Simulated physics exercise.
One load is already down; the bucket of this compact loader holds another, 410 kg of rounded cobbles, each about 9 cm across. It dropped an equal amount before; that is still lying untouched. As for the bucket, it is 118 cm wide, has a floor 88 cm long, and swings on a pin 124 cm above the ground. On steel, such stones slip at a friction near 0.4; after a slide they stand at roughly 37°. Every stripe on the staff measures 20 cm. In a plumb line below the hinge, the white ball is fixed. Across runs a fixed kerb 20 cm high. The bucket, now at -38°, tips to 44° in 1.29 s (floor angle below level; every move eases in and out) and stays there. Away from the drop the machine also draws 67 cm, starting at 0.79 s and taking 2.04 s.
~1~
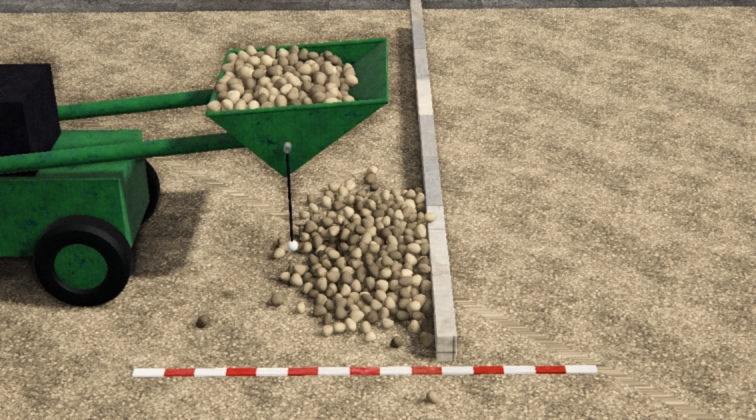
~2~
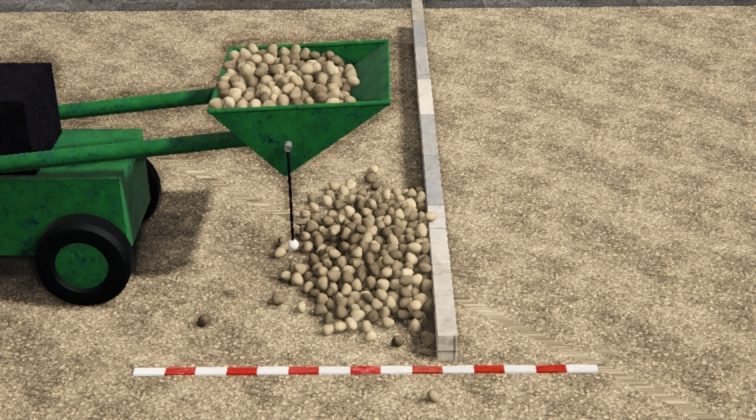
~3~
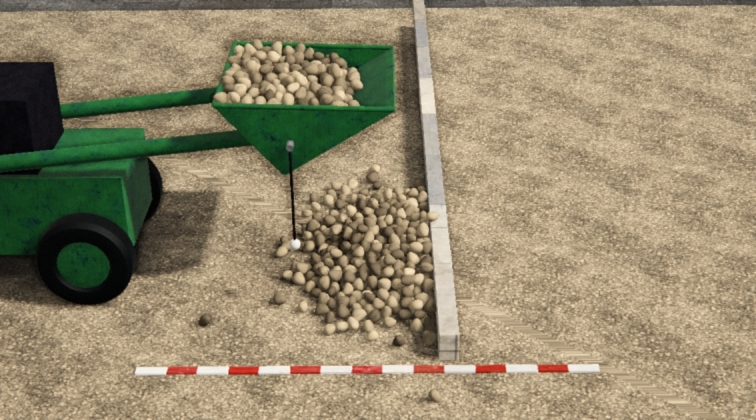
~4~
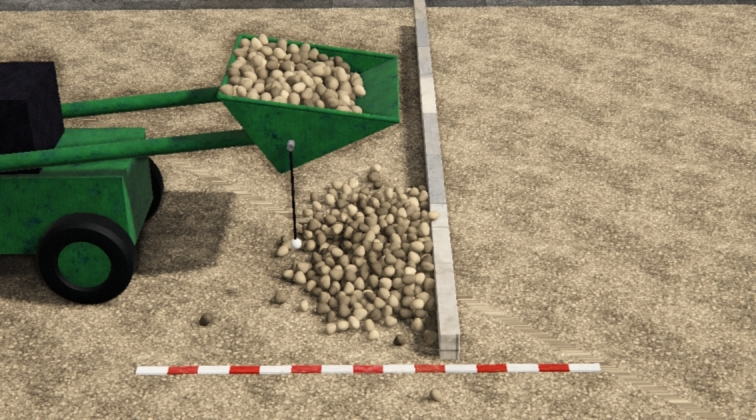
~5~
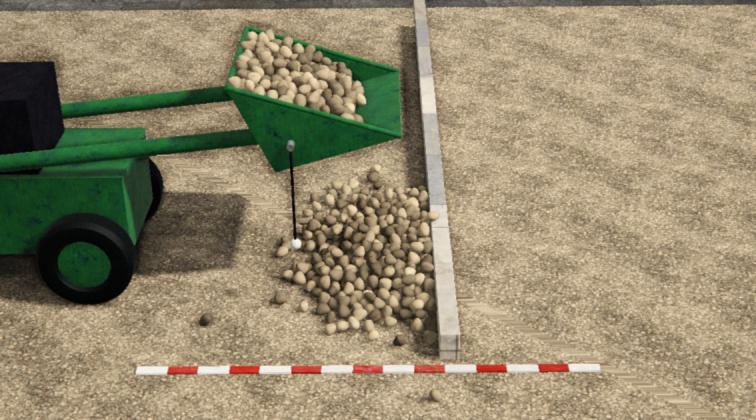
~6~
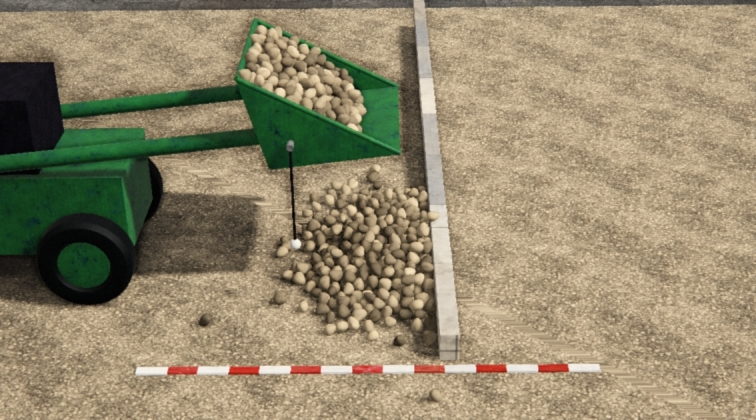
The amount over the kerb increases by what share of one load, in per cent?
By about 10 per cent of a load.
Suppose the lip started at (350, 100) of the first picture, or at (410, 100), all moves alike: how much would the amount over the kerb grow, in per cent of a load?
0 % and 20 %.
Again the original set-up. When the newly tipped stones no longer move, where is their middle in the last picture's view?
Their centre ends up near (383, 240).
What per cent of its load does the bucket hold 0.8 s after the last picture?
Some 25 %, roughly, is held.
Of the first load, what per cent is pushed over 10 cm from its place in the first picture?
Around 15 in a hundred.
Then, 0.4 s after the last picture the floor is at 31°; in per cent of one load, 97 in the bucket, 104 on this side of the kerb; the foremost stones are at (427, 249).
Then, 0.8 s after the last picture the floor is at 44°; in per cent of one load, 27 in the bucket, 172 on this side of the kerb, 1 over the kerb; the foremost stones are at (451, 241).
Then, 2.7 s after the last picture the floor is at 44°; in per cent of one load, 0 in the bucket, 191 on this side of the kerb, 10 over the kerb; the foremost stones are at (609, 276).
Then, 5.4 s after the last picture the floor is at 44°; in per cent of one load, 0 in the bucket, 191 on this side of the kerb, 10 over the kerb; the foremost stones are at (609, 276). Net gain over the kerb, 10.
